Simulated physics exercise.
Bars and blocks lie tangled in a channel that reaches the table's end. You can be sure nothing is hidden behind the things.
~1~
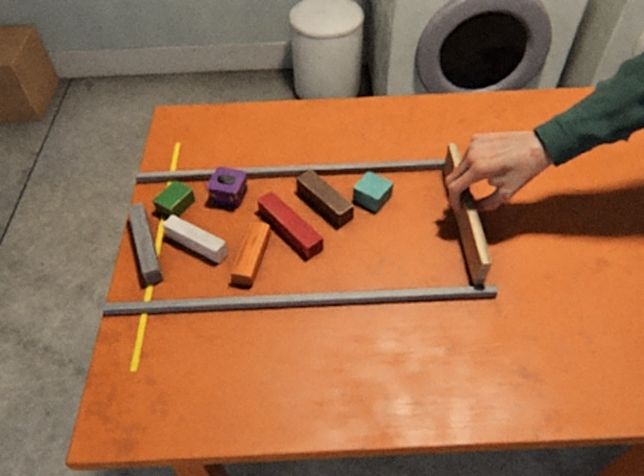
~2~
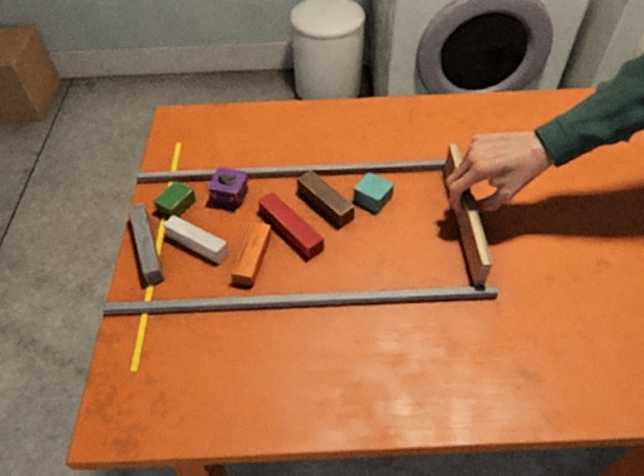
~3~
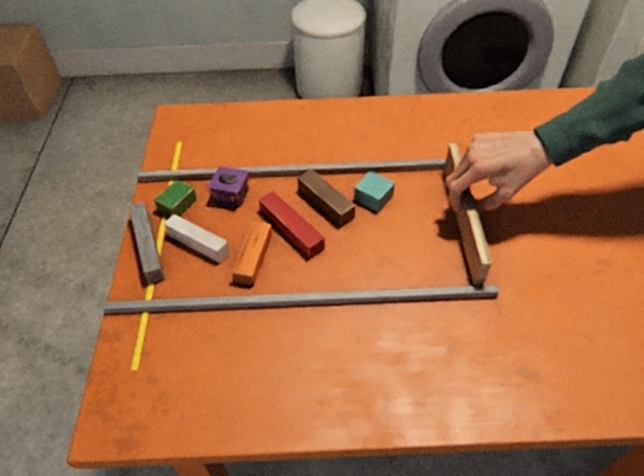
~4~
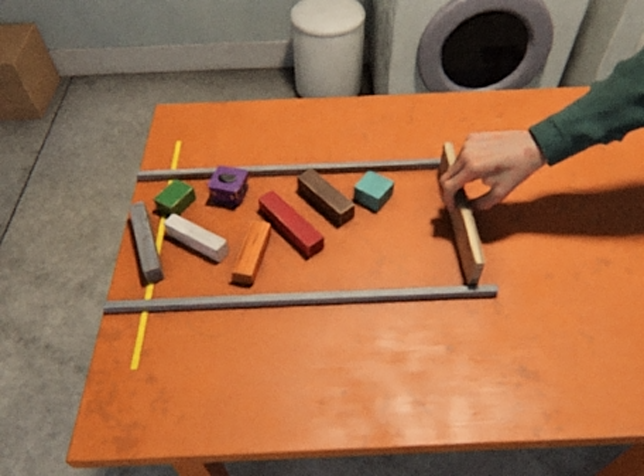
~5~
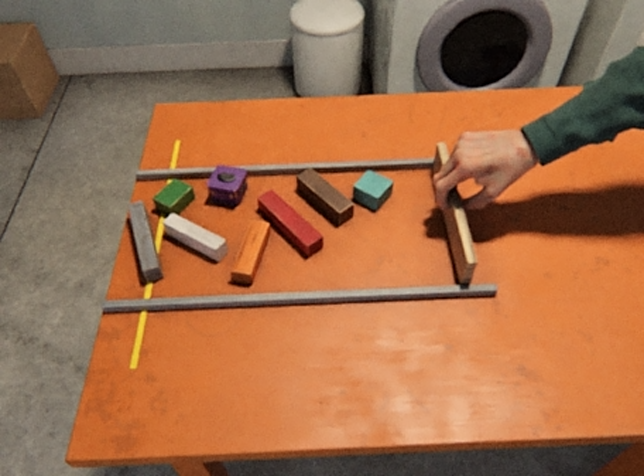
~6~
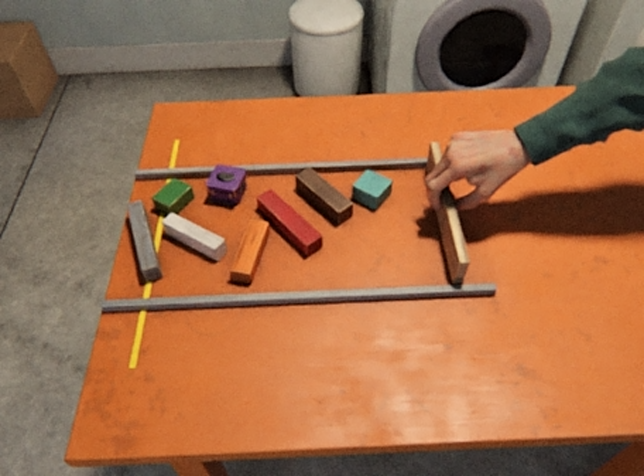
A wooden board, held upright by a hand in a green sleeve, stayed still at first, then slid slightly left between two grey rails, while the colourful blocks and bars on the orange table didn't move.
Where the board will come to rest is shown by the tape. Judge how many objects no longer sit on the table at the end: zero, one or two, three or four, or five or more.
Off the edge: Three or four.
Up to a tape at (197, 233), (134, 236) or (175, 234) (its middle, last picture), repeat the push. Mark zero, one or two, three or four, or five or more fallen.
Well, going through them: Either one or two, then five or more, then 3 or 4.
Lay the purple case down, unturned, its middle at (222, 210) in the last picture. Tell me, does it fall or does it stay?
The purple case comes down.
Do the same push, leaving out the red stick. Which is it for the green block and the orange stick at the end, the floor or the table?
Green block down, orange stick still up.
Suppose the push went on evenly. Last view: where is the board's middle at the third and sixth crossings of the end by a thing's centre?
At (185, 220) for the third, at (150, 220) for the sixth.
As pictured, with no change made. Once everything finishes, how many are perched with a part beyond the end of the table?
Looks like 4 of them.
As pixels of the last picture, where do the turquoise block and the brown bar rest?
You'll see the turquoise block at (144, 191), with the brown bar at (130, 215).
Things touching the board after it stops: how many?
4 are in contact with it.
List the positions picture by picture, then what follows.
In the first picture, grey stick (145, 242); green block (174, 200); white bar (196, 239); board (465, 211); tape (159, 238).
In the second picture, green block (175, 201); turquoise block (374, 192).
In the third picture, white bar (197, 239); red stick (291, 223).
In the fourth picture, grey stick (146, 240); brown bar (326, 197).
In the fifth picture, green block (175, 198); orange stick (252, 251).
In the sixth picture, grey stick (144, 239); green block (174, 198); white bar (195, 237); board (445, 210); tape (158, 235).
Early on, none off yet; grey stick at rest near (144, 239); green block at rest near (174, 198); white bar at rest near (195, 237).
A while later, none off yet; grey stick moving near (141, 241); green block travelled a little near (156, 202); white bar travelled a little near (175, 244).
Finally, the number that fall off is three or four; lost, purple case, white bar, green block and grey stick.
